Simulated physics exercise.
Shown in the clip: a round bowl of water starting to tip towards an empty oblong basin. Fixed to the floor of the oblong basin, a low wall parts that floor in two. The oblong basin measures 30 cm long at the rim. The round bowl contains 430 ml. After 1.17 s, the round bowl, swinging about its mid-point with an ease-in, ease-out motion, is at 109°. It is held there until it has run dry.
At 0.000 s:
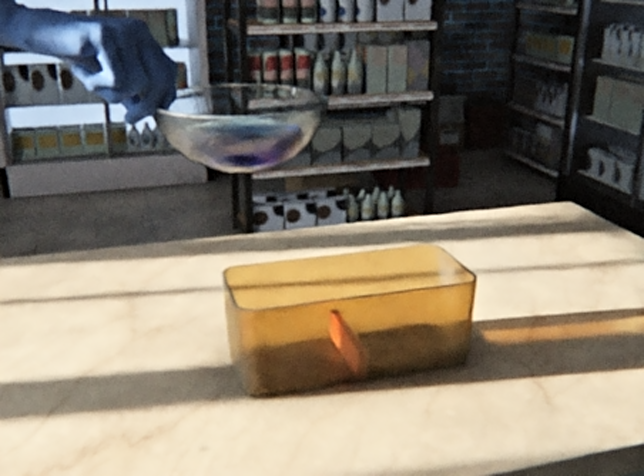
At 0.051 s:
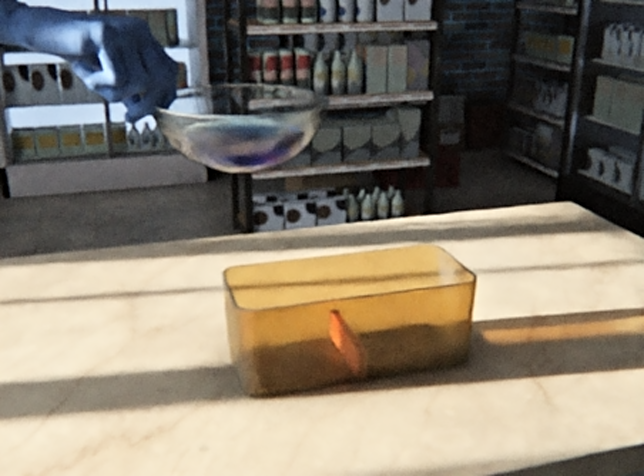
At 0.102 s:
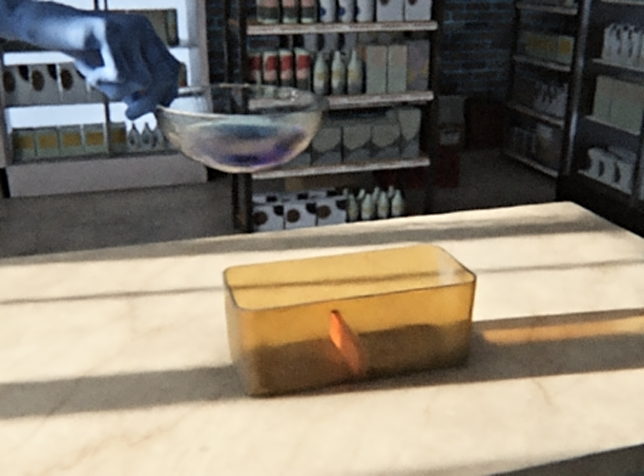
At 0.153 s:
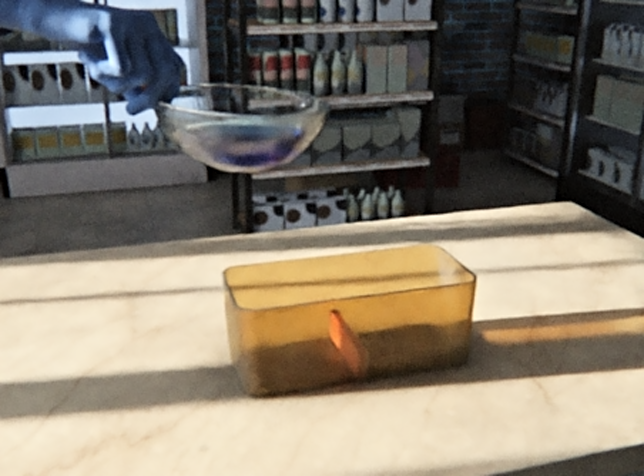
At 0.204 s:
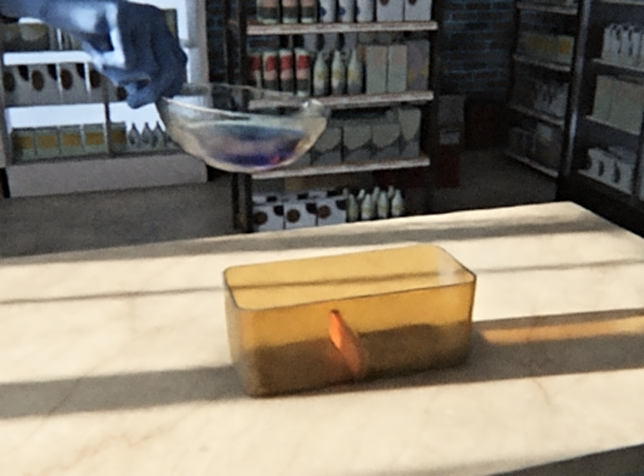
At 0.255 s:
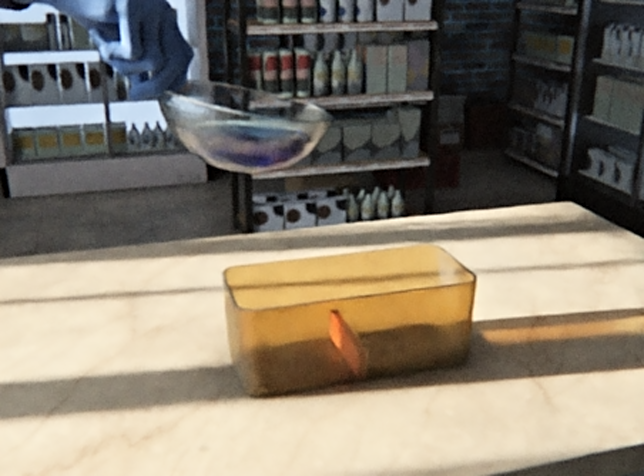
Glass bowl of water, held by a blue-gloved hand, tilting slightly to the right above an amber oblong basin on a table.
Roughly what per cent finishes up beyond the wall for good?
Roughly 59 per cent.
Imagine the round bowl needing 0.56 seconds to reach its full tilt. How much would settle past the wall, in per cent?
Estimate: Close to 55 per cent.
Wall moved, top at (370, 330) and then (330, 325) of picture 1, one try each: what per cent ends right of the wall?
Try 1: 25 %; try 2: 75 %.
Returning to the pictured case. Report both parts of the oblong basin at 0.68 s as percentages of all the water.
Around 1 on the left side and 12 on the right side.
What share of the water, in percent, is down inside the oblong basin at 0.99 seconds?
Some 96 percent of the total.
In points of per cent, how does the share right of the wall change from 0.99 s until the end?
There is a rise of about 1.
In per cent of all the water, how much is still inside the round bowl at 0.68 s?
Near 38 in a hundred.
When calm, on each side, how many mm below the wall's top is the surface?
Left side: Around 28 mm. Right side: Around 24 mm.
By 0.68 s the tilt is 68° and 38 per cent is still to pour, 1 is left of the wall and 11 right of it.
By 0.99 s the tilt is 103° and 0 per cent is still to pour, 37 is left of the wall and 58 right of it.
By 1.32 s the tilt is 109° and 0 per cent is still to pour, 40 is left of the wall and 59 right of it.
By 1.67 s the tilt is 109° and 0 per cent is still to pour, 40 is left of the wall and 59 right of it.
At rest 40 per cent lies left of the wall, 59 right of it and 1 outside.
